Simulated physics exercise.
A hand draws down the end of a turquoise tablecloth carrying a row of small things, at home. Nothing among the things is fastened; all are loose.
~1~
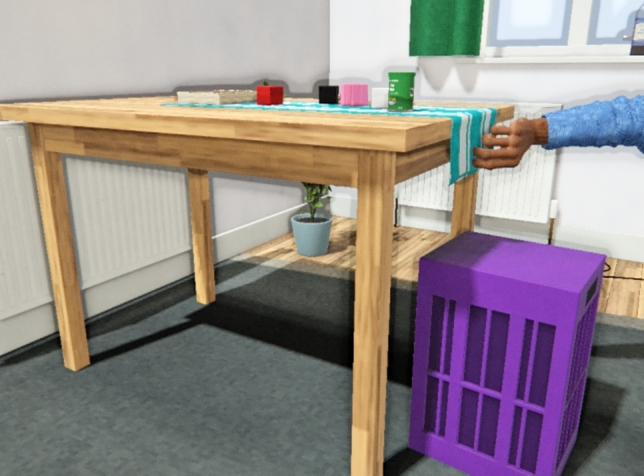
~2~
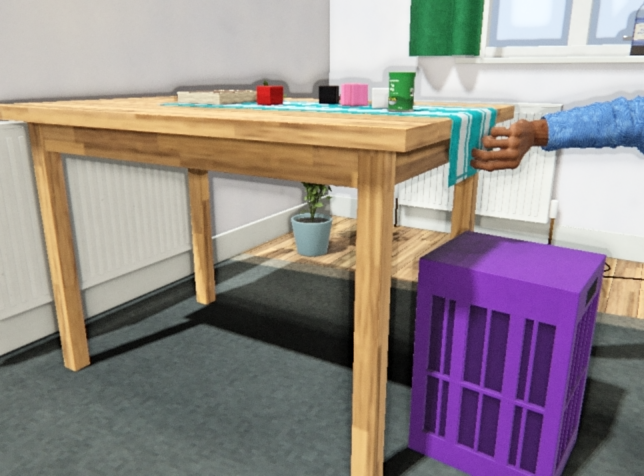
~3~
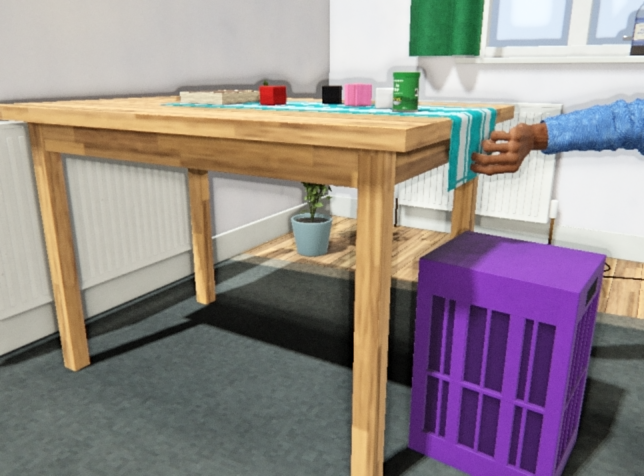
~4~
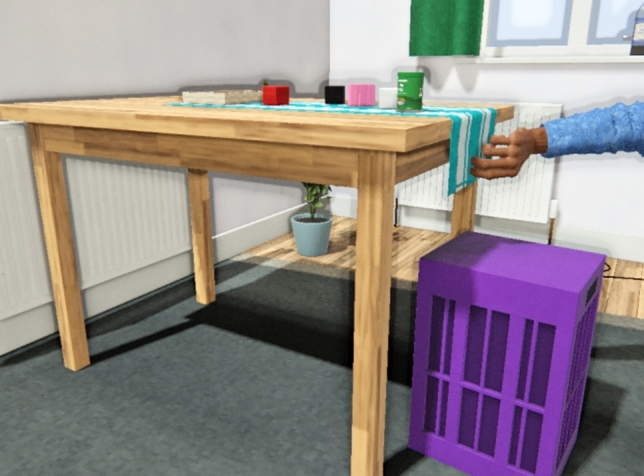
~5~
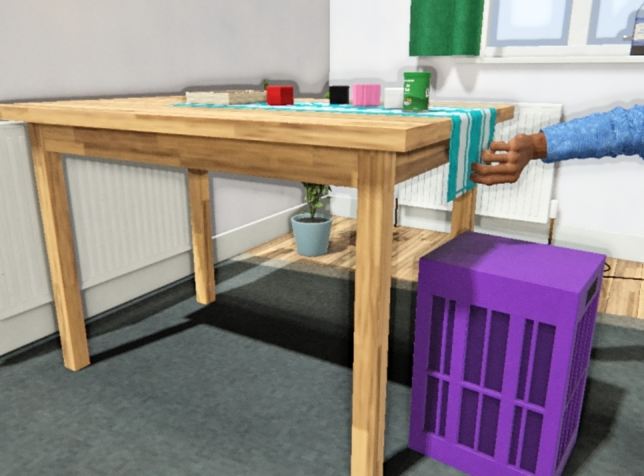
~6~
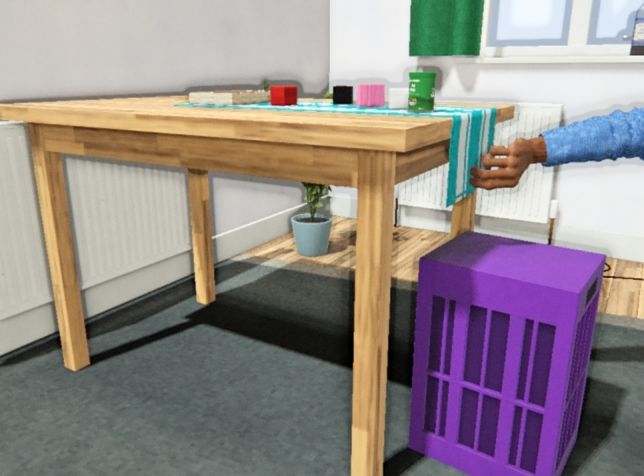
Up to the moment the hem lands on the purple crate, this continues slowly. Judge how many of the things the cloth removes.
Yeah well, the pull sends off one piece and stops there.
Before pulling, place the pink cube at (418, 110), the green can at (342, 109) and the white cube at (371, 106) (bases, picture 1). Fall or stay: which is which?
Outcome: Pink cube is gone, green can is still in place, white cube is still in place.
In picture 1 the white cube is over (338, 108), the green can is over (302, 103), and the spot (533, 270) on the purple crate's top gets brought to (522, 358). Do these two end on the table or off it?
Final state: The white cube is no longer up, the green can is still in place.
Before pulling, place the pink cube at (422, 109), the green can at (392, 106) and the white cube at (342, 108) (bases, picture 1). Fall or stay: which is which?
The pink cube is carried off; the green can stays on; the white cube stays on.
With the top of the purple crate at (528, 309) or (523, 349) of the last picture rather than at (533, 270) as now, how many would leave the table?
The count comes out 2 and 3.
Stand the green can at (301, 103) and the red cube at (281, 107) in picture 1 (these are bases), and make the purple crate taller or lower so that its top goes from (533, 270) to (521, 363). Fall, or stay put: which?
The green can ends up still on top and the red cube ends up still on top.
Soon after, hem near (470, 214); all still up.
After that, hem on the crate; green can gone.
In the end, hem on the crate; green can gone. It carries off one.
